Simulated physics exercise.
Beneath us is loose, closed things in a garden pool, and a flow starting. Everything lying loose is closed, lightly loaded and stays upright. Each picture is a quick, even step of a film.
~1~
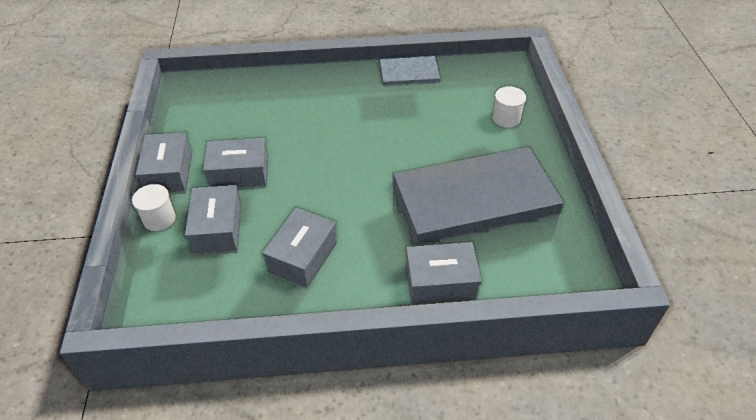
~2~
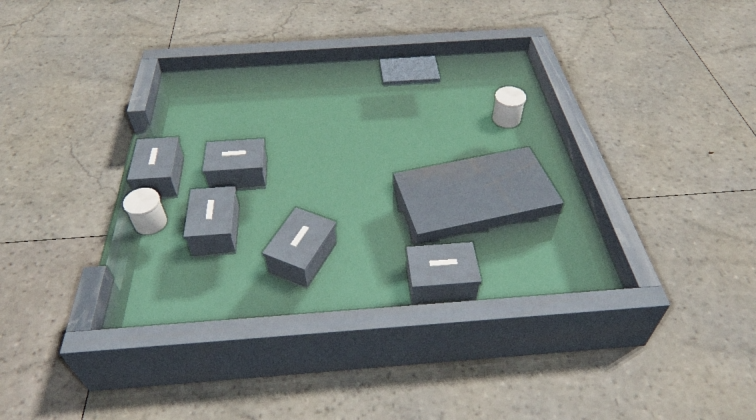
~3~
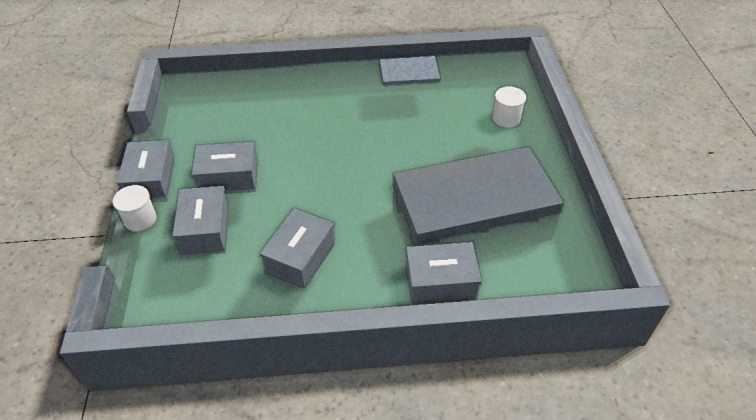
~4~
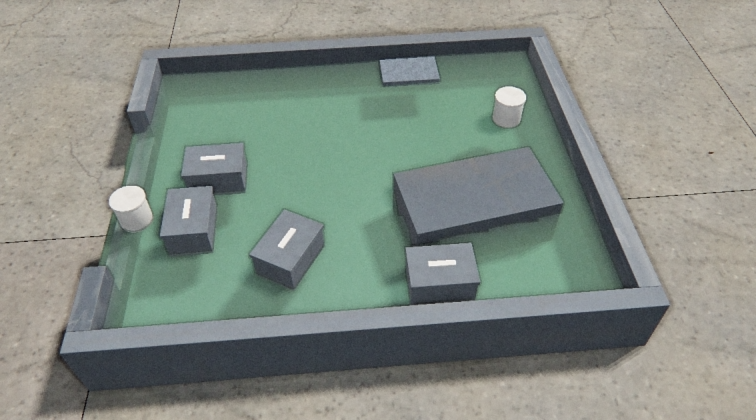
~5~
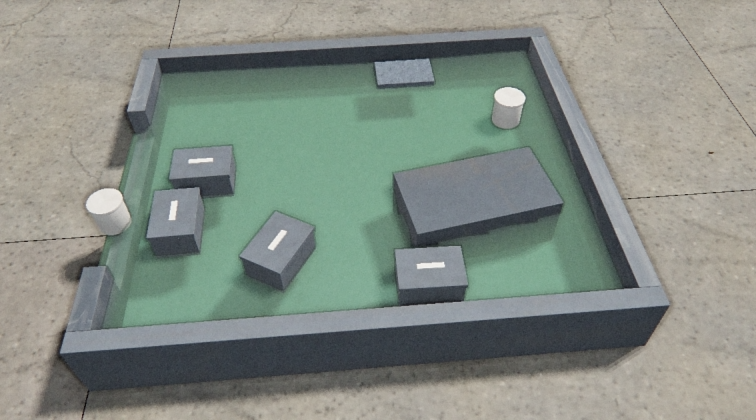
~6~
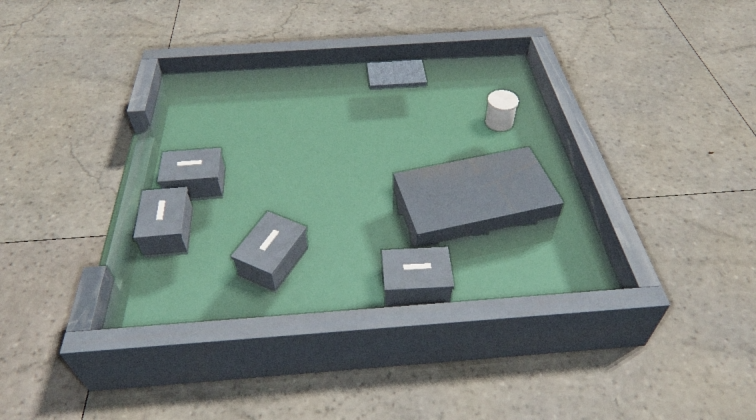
A shallow green pool walled in dark grey sits on stone paving, seen from a fixed, raised view. Five grey boxes with white marks lie around its left and front, with white cylinders at left and upper right, a small slab at the back and a large one at right. The left wall opens, nearby boxes drift left, one box then the left cylinder disappear there, and other pieces shift slightly while the large slab stays still.
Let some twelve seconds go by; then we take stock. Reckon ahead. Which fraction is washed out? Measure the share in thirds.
In thirds: One to two.
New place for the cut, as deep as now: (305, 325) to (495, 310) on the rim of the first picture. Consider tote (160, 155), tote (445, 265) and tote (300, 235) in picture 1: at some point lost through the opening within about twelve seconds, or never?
Retained, lost, lost.
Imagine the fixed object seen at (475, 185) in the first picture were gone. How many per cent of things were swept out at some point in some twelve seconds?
Roughly 60 in a hundred.
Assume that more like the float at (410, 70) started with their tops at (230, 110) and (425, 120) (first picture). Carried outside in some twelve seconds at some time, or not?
Well, the first one ends up flushed out, and the second one ends up trapped.
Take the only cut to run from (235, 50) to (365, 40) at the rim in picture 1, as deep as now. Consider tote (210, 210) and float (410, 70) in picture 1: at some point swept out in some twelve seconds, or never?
Per object, in order: Retained / flushed out.
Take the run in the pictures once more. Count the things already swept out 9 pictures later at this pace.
That comes to 4.
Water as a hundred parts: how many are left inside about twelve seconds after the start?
68 %.
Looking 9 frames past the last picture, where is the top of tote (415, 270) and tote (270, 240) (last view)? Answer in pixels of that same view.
Approximately (377, 274), then (220, 243).
A moment on, 2 of 8 are out; 6 afloat.
Next, 4 of 8 are out; 4 afloat.
Later, 4 of 8 are out; 4 afloat.
In the end, 4 of 8 are out; 4 afloat.
